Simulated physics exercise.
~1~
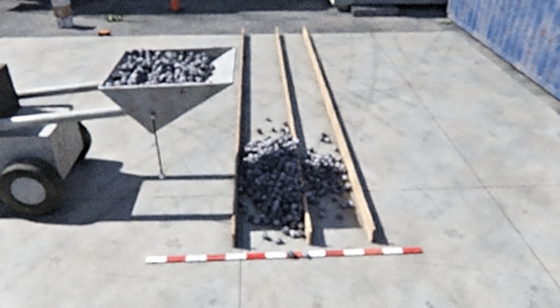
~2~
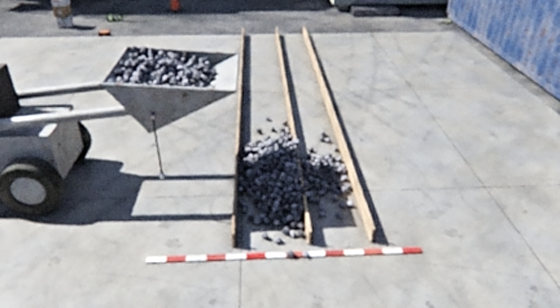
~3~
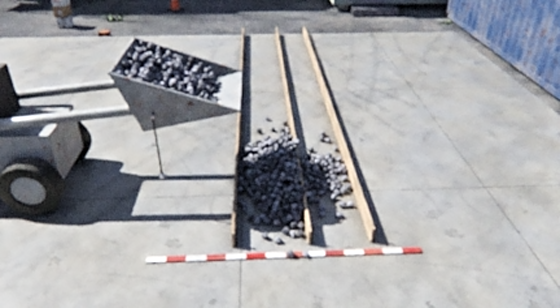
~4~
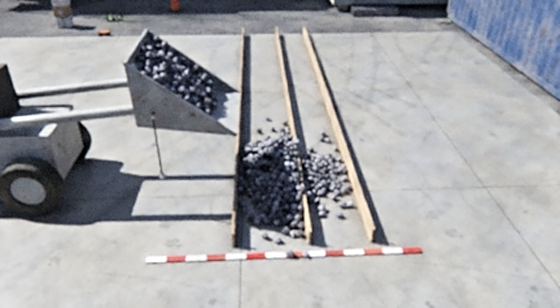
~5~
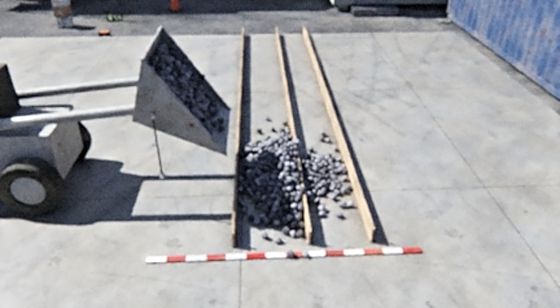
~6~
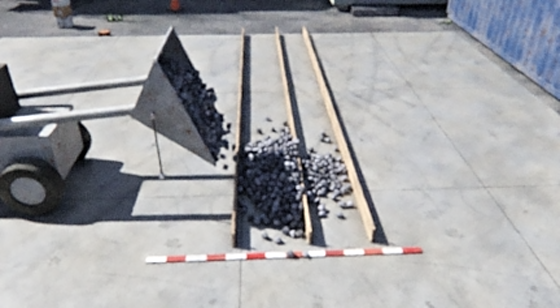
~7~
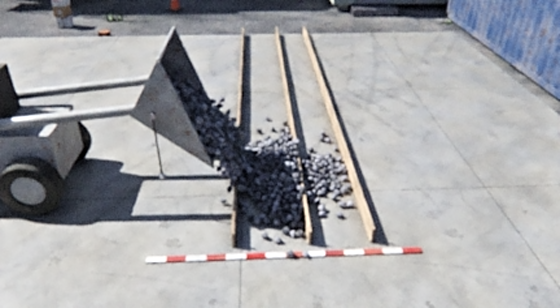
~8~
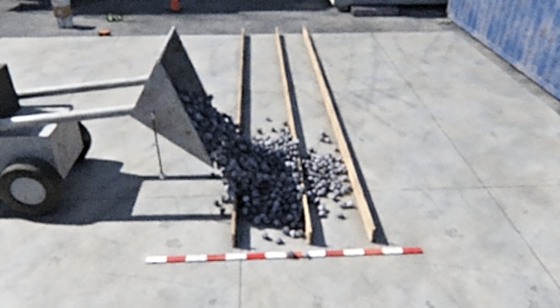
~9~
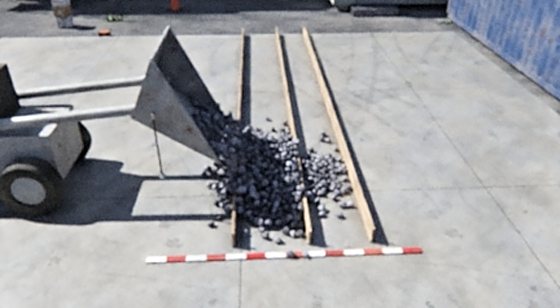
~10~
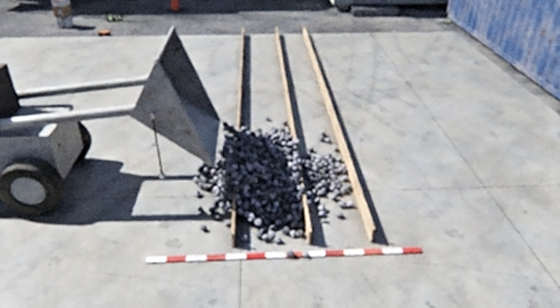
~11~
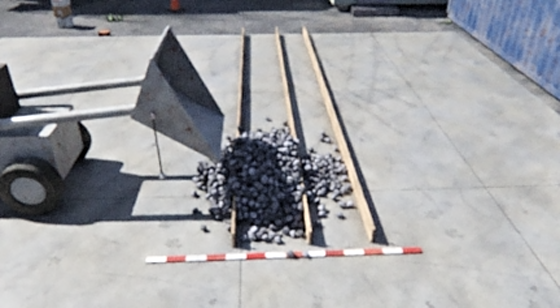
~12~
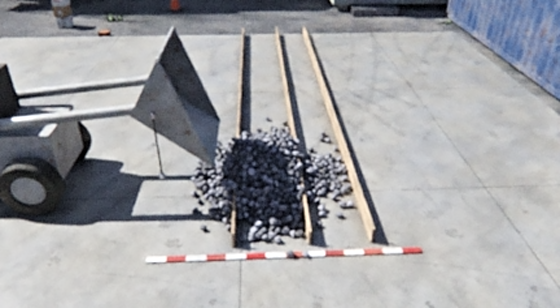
On a concrete yard, a loader bucket tips dark stones onto an earlier pile across wooden boards, jerks and ends empty.
